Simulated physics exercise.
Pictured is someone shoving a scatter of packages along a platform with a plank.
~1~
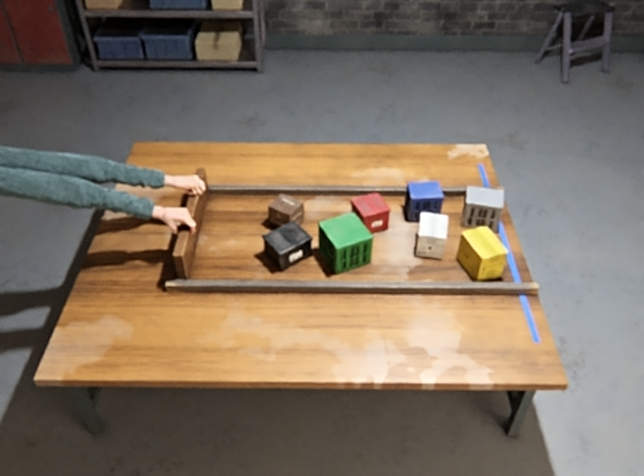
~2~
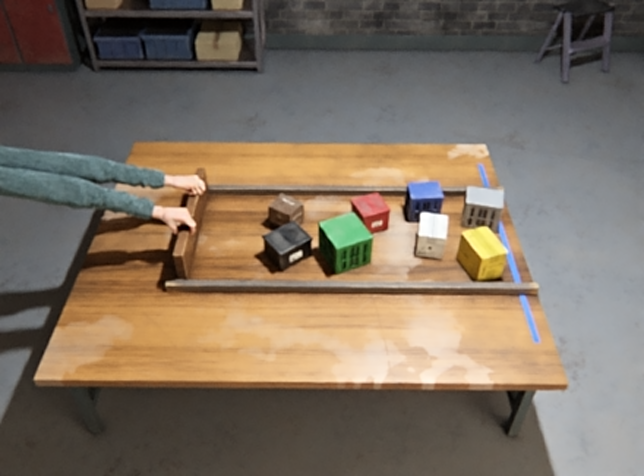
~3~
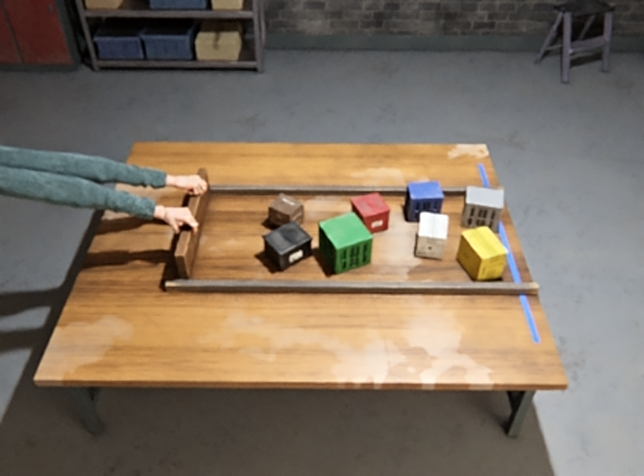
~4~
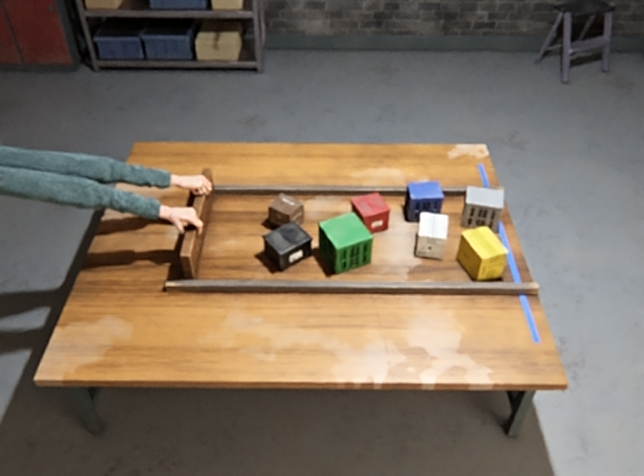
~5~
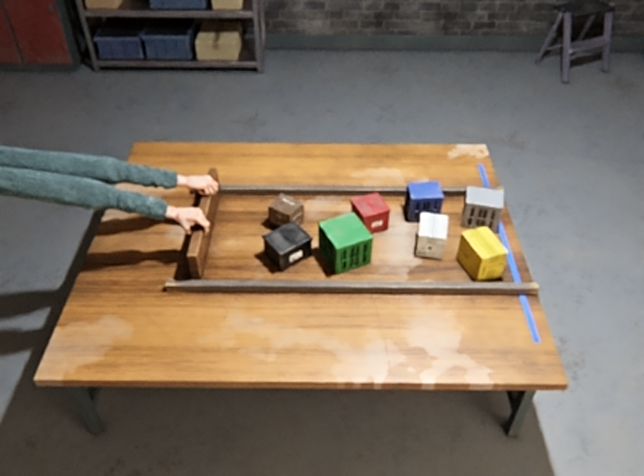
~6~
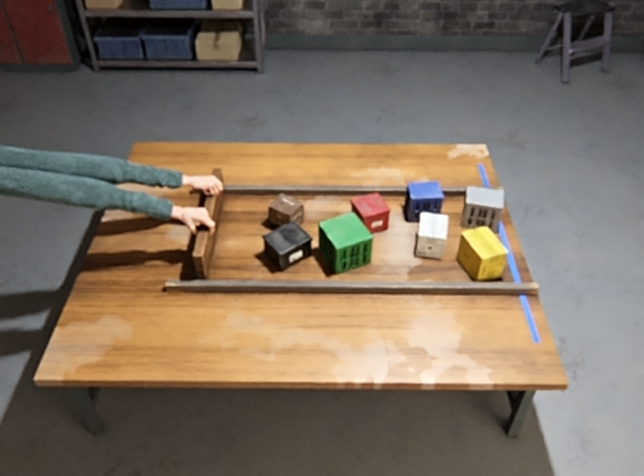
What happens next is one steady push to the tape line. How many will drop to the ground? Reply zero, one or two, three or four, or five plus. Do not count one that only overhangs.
Five plus.
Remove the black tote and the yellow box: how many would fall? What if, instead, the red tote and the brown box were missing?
The first count is 5 and the second is 6.
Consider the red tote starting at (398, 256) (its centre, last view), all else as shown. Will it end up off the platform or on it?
In that case it leaves the top.
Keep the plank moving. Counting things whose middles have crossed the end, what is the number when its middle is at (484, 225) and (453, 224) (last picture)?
You'd get 6 at the first and 3 at the second.
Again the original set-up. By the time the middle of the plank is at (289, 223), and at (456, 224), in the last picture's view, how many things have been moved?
First 3, after that 8.
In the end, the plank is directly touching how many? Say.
1.
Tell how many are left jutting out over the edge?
I make it 1.
Early on, none off yet; grey crate at rest near (482, 209); yellow box at rest near (481, 255); white parcel at rest near (432, 236).
Finally, the number that fall off is five or more; lost, black tote, green crate, red tote, blue crate, white parcel, yellow box and grey crate.
